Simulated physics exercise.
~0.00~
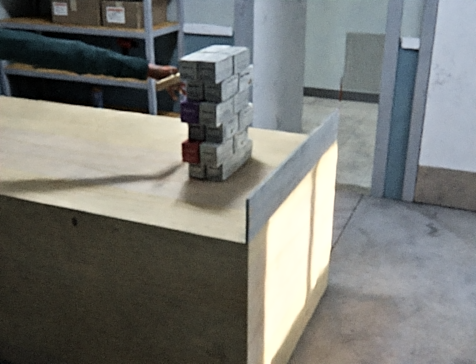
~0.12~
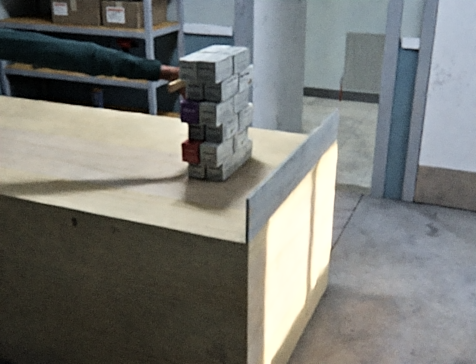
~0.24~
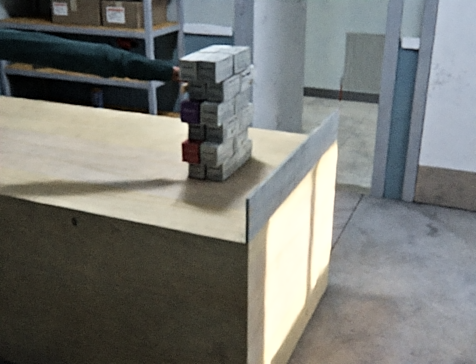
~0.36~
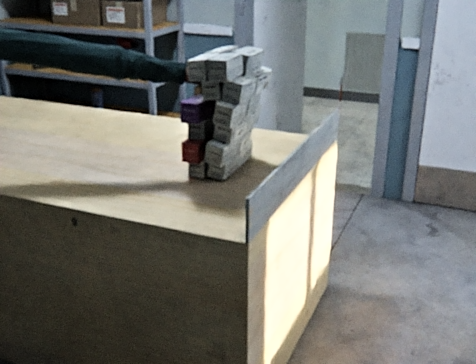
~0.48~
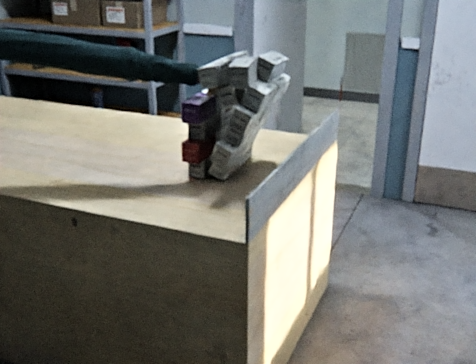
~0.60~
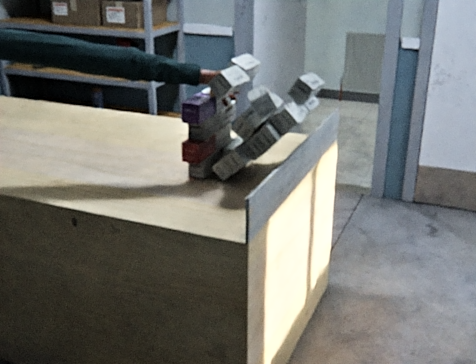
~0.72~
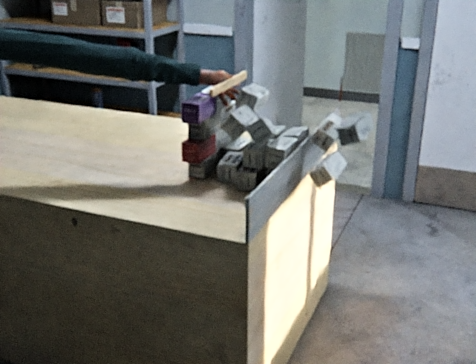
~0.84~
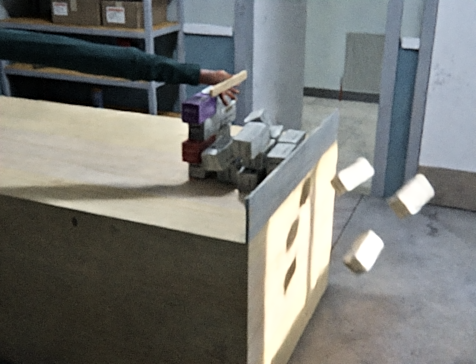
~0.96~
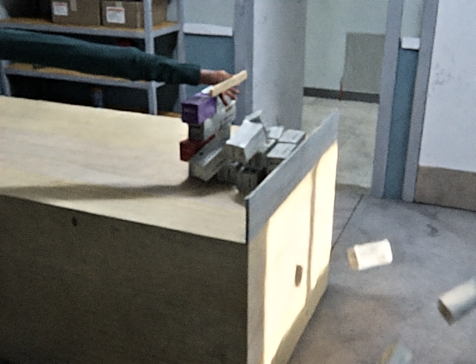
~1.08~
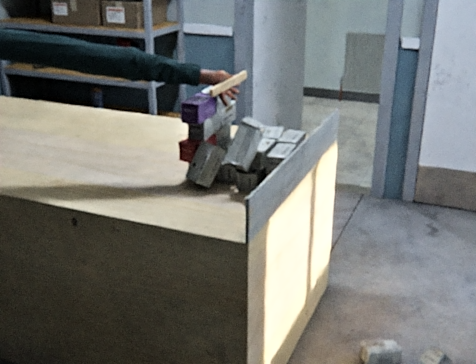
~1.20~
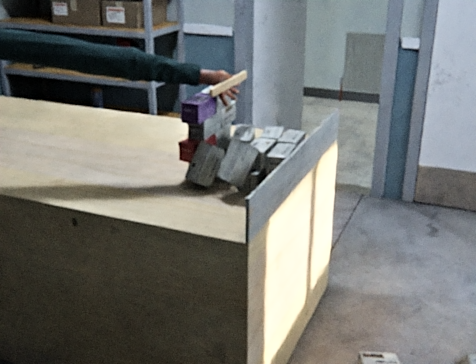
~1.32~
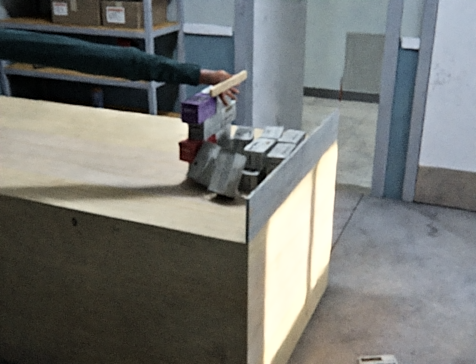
At the start, a stack of pale packets, with a purple and a red one among them, stands on a wooden sideboard near a low board at its right edge. A hand reaching in from the left moves a light wooden batten rightward against the stack. The upper part leans right, then breaks apart as packets tumble toward the board. Three sail over it and drop to the floor, while the others pile up behind it. The hand stops, and a few packets shift and settle. At the end, the purple and red packets remain in place beside the heap.
